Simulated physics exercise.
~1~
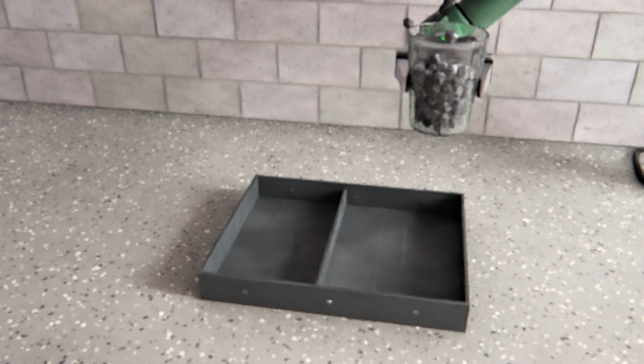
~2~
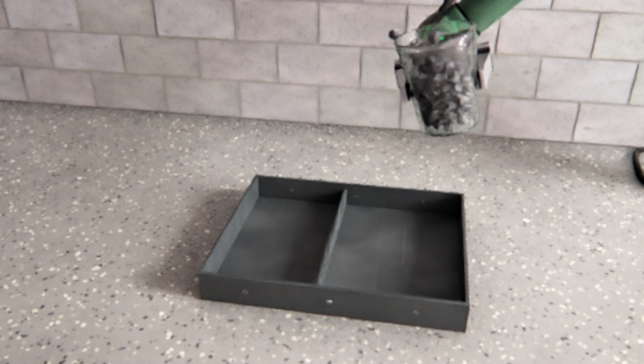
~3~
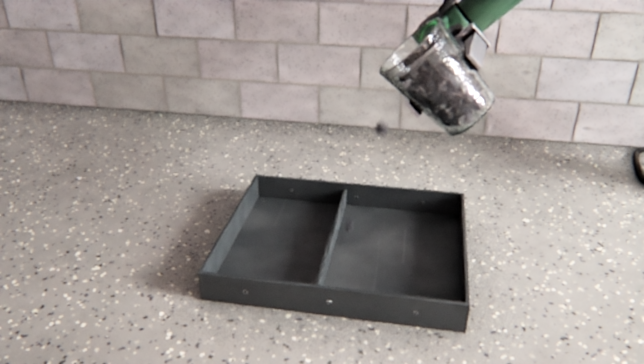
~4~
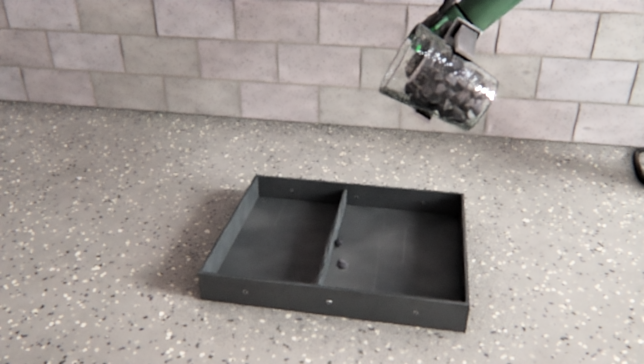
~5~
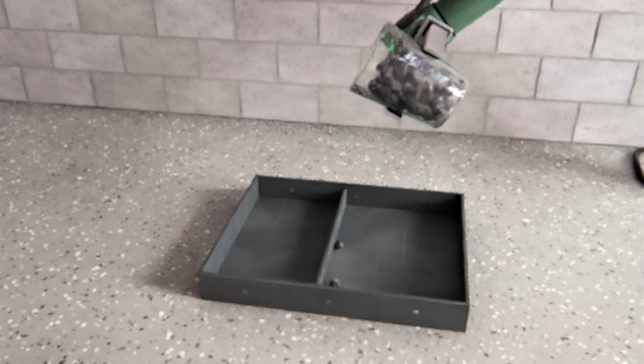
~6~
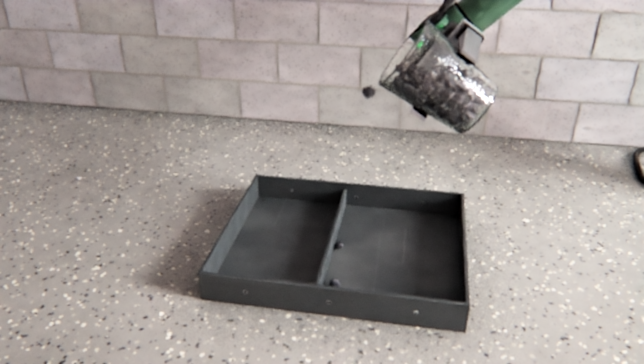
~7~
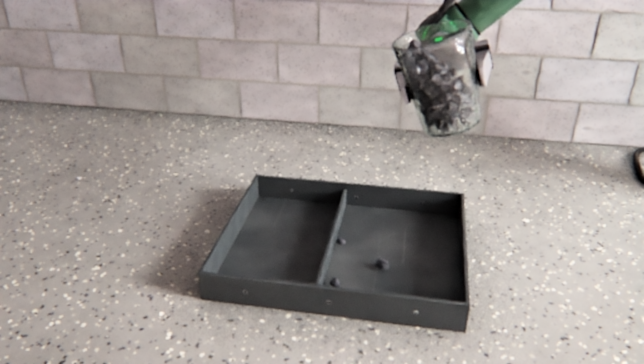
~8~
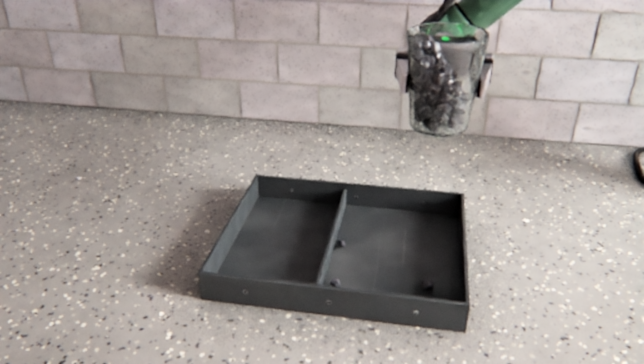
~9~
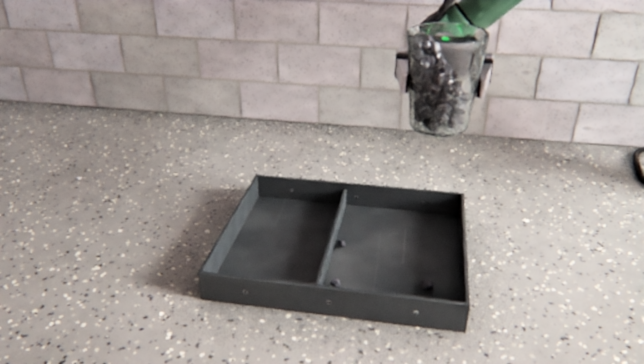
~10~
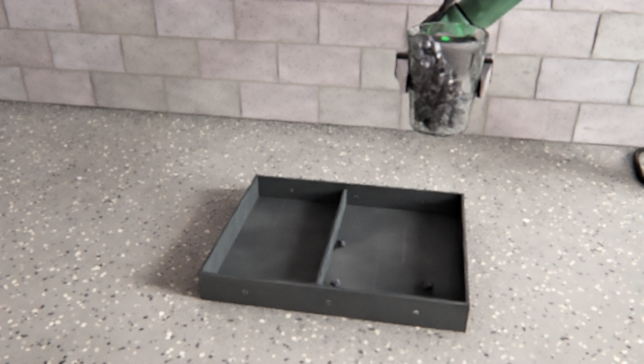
A robotic arm tips a clear cup, drops a few dark pebbles into a divided tray, then rights it.
